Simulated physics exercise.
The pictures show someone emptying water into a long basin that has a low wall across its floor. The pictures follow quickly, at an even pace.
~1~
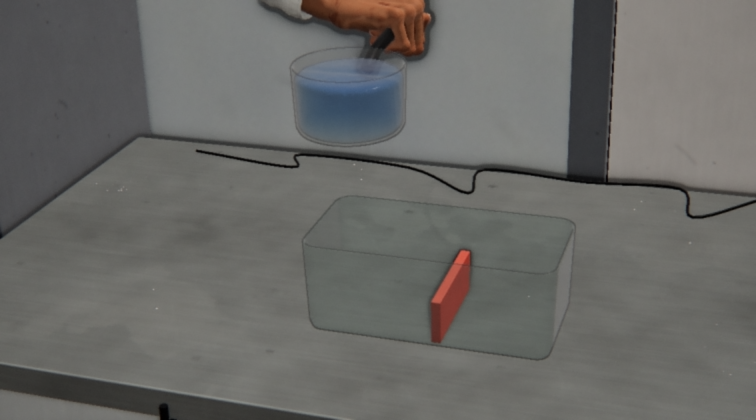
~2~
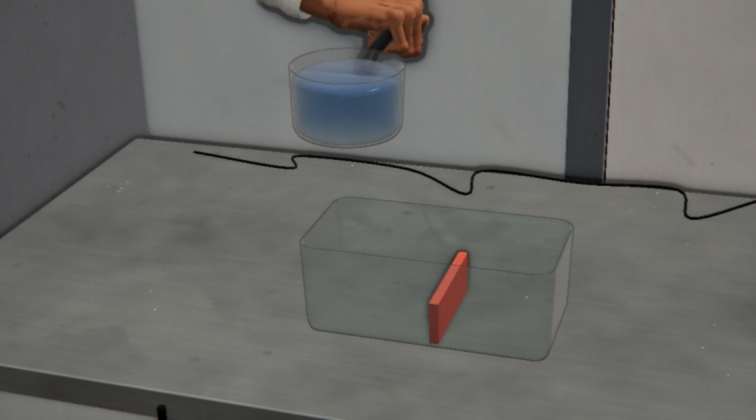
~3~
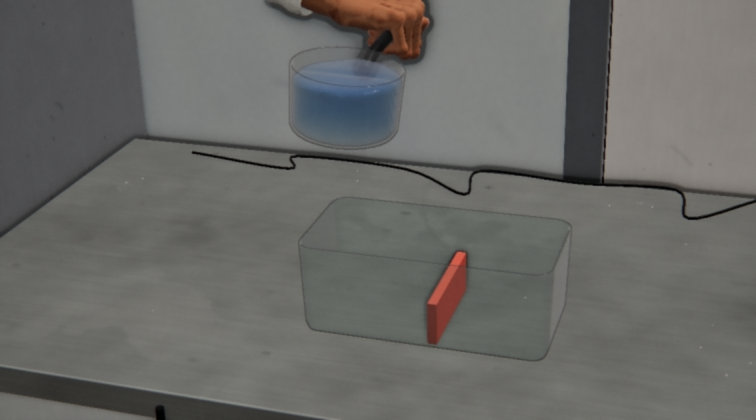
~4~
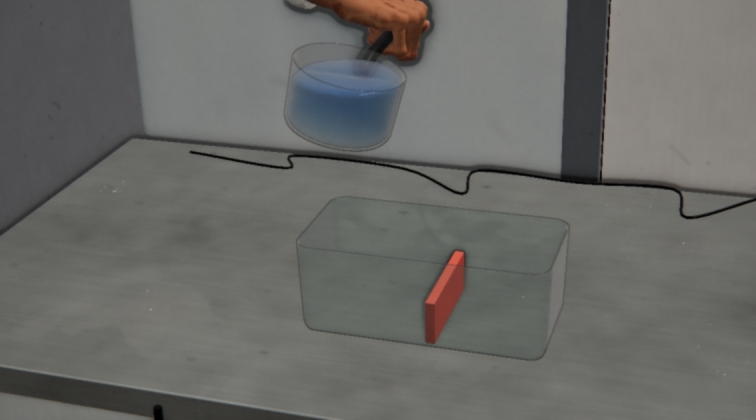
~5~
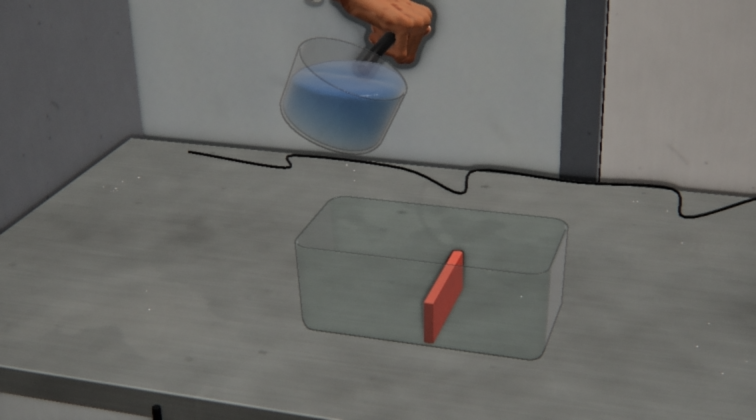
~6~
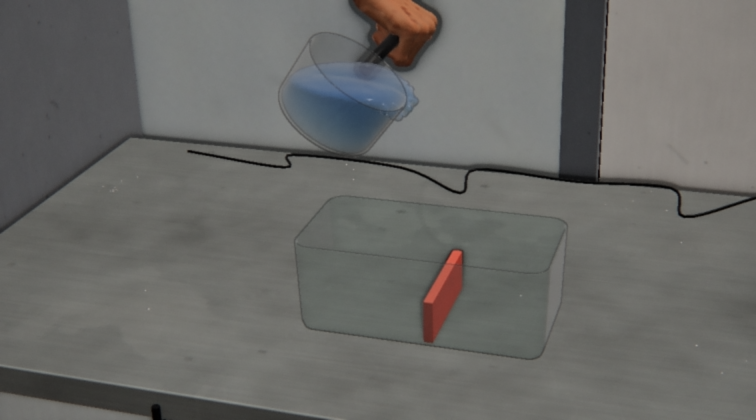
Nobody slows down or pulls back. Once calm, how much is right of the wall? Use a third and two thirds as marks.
The share right of the wall is from a third to two thirds.
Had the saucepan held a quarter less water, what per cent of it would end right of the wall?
Near 40 %.
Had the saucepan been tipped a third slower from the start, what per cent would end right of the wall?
Roughly 65 in a hundred.
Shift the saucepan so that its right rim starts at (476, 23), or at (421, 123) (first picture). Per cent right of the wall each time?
Near 70 % and 55 %.
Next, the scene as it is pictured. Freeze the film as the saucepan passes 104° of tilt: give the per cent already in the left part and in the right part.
The left part 0 per cent, the right part 30.
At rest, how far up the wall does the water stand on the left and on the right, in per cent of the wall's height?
Left: 30 %. Right: 40 %.
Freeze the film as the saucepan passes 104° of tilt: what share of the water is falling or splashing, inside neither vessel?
Near 45 %.
A moment on, the saucepan is tipped right over and 23 per cent is still to pour, 2 is left of the wall and 30 right of it.
Next, the saucepan is tipped right over and 2 per cent is still to pour, 37 is left of the wall and 54 right of it.
Then the saucepan is tipped right over and 0 per cent is still to pour, 45 is left of the wall and 52 right of it.
Later the saucepan is tipped right over and 0 per cent is still to pour, 45 is left of the wall and 53 right of it.
Finally, 45 per cent lies left of the wall, 53 right of it and 3 outside.
